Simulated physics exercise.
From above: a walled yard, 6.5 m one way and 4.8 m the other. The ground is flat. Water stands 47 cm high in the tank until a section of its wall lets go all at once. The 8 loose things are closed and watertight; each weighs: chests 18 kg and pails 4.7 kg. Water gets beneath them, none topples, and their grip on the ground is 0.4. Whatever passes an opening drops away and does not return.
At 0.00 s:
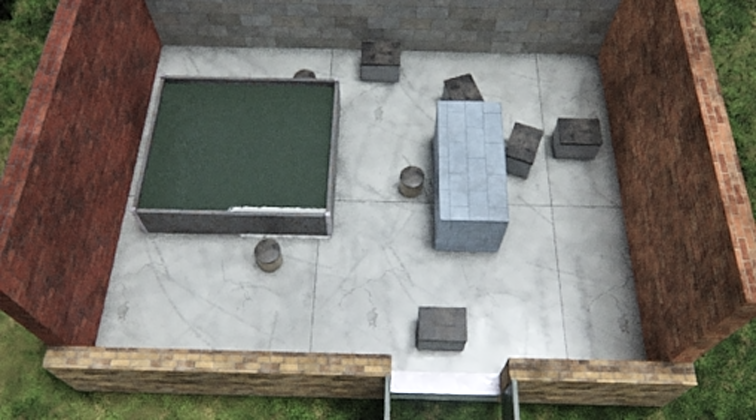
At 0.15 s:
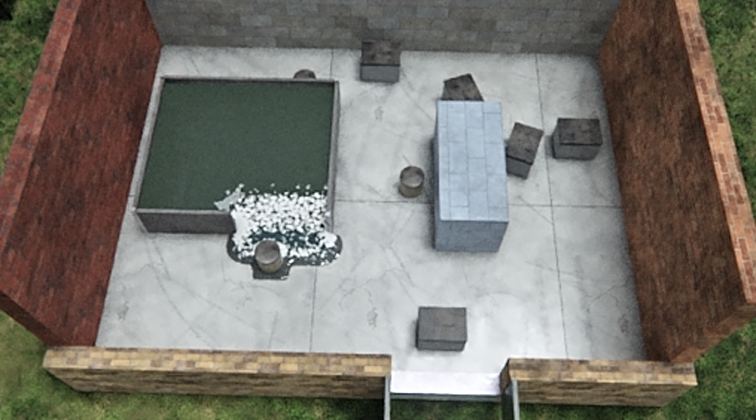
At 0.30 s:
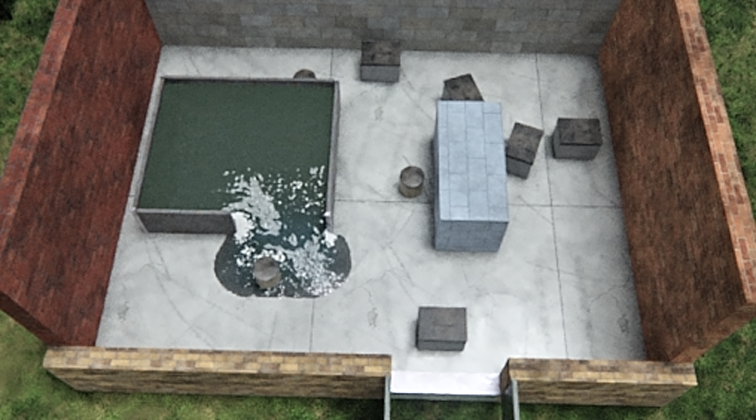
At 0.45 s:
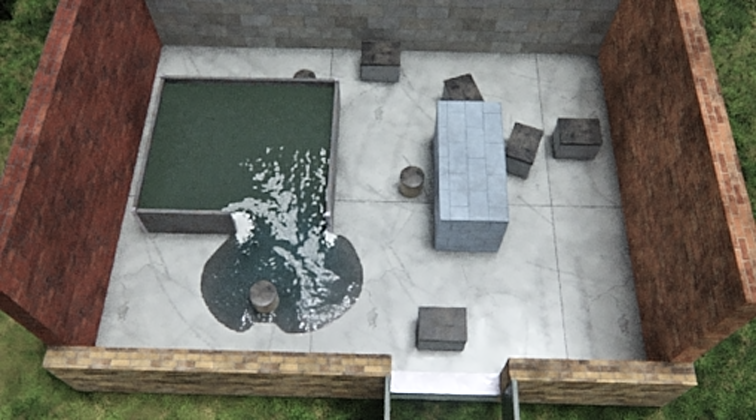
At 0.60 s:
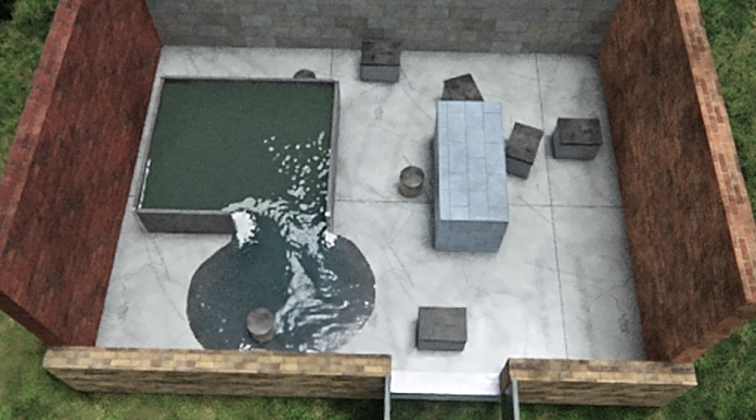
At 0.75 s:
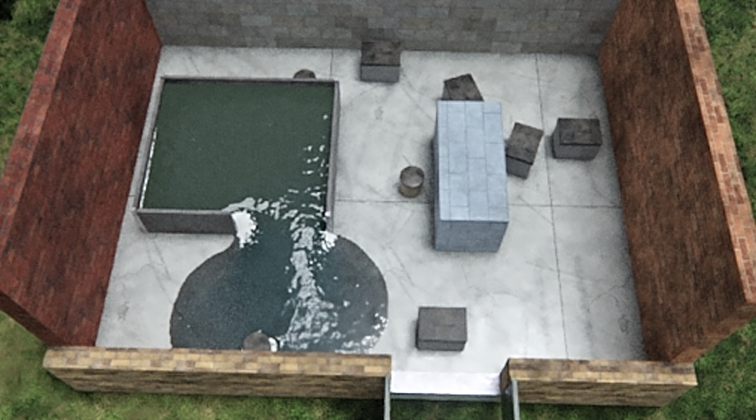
In a walled yard seen from above, dark water pours through the front side of a raised square pool and spreads in a rounded puddle across the pale floor, carrying one pail toward the front wall while the chests stay still.
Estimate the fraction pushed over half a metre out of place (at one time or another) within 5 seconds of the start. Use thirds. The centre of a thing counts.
It is under a third.
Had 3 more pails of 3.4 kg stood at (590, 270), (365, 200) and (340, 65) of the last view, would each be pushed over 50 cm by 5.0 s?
In turn: Over, short of it, less.
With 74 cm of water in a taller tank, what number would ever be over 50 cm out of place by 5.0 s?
In that case 3 of them.
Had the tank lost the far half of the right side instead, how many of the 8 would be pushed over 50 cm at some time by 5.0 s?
In that case 3 of them.
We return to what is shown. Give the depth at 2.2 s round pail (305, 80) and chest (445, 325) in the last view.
About 0 and 5 cm.
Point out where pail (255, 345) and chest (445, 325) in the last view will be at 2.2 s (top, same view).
Around (166, 286) and (507, 323).
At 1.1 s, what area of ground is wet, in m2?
Roughly 9.0 m2.
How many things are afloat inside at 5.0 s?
At that moment 2.
After 1.1 s 1 of 8 are over 50 cm from their spots; 1 afloat.
After 2.2 s 2 of 8 are over 50 cm from their spots; 0 afloat.
After 3.5 s 2 of 8 are over 50 cm from their spots; 1 afloat.
After 5.0 s 2 of 8 are over 50 cm from their spots, and 2 have been at some point; 2 afloat.
